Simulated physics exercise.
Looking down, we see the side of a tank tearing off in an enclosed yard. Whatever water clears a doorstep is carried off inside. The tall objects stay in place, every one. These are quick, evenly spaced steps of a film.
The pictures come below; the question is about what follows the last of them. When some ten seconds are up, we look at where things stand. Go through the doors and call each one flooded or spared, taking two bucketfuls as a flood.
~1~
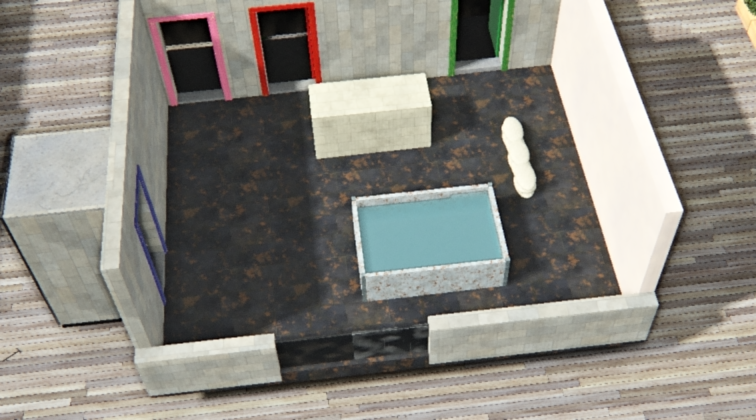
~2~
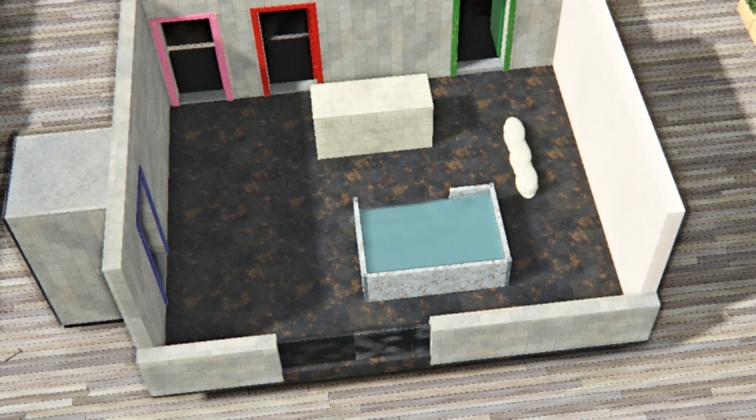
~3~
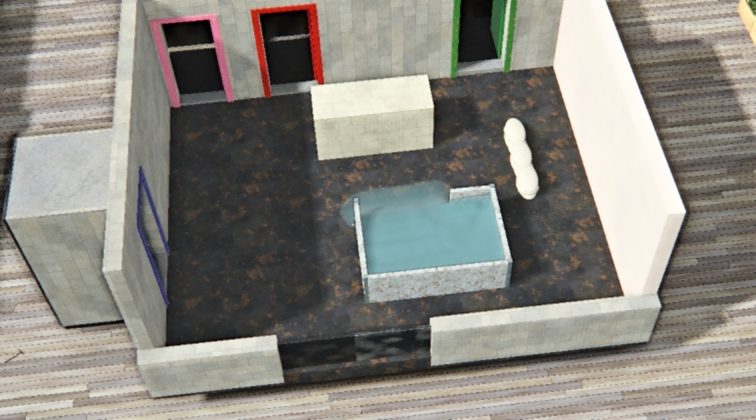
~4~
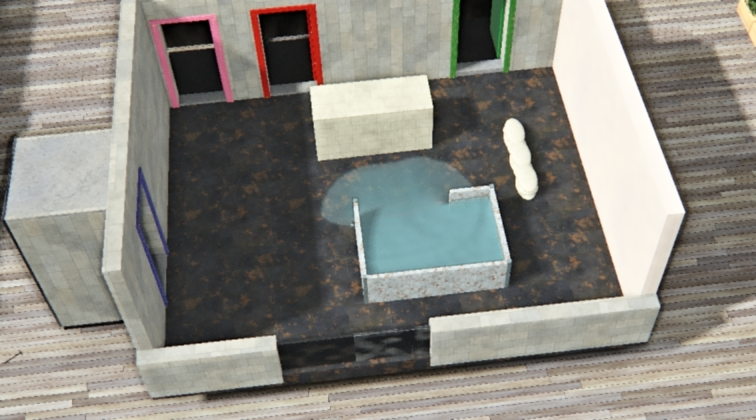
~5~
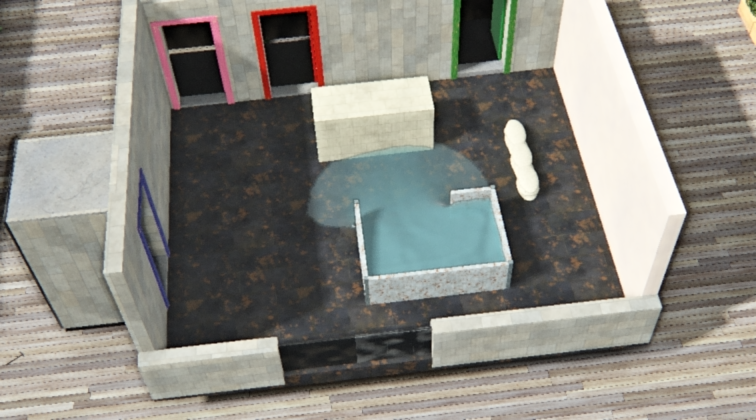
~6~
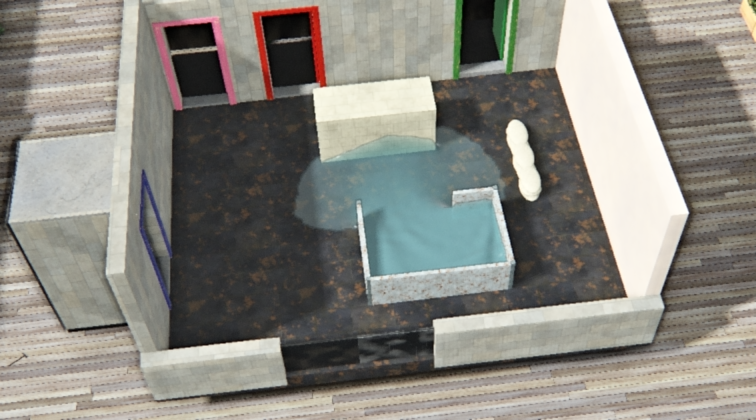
Pink door: Flooded, blue door: Spared, green door: Spared, red door: Spared.
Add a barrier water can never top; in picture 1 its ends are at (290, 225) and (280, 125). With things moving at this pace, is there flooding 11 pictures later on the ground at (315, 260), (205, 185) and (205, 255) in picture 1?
In order: Soaked, untouched, untouched.
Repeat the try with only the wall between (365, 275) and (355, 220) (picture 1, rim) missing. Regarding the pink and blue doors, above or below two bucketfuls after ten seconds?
Lab note: Pink tops the threshold; blue tops the threshold.
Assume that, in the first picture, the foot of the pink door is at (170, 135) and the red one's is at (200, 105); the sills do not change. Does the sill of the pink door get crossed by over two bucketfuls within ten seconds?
Well, the pink one simply runs past it.
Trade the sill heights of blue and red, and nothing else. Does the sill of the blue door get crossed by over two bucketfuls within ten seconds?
Briefly put, the blue door tops the limit.
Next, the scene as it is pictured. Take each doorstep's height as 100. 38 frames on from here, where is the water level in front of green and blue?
I'd say around 60 and 80 in a hundred.
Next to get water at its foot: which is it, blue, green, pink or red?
My pick for first is the green door.
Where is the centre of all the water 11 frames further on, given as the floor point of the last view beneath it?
Somewhere near (387, 202).
A moment on, water covers 20 % of the floor; the pink door not reached, the blue door not reached, the green door not reached, the red door not reached.
Next, water covers 40 % of the floor; the pink door not reached, the blue door not reached, the green door wet at the sill, nothing in, the red door not reached.
Then, water covers 55 % of the floor; the pink door under two buckets in, the blue door wet at the sill, nothing in, the green door under two buckets in, the red door not reached.
Later, water covers 90 % of the floor; the pink door over two buckets in, the blue door under two buckets in, the green door under two buckets in, the red door wet at the sill, nothing in.
In the end, water covers 95 % of the floor; the pink door over two buckets in, the blue door under two buckets in, the green door under two buckets in, the red door under two buckets in.
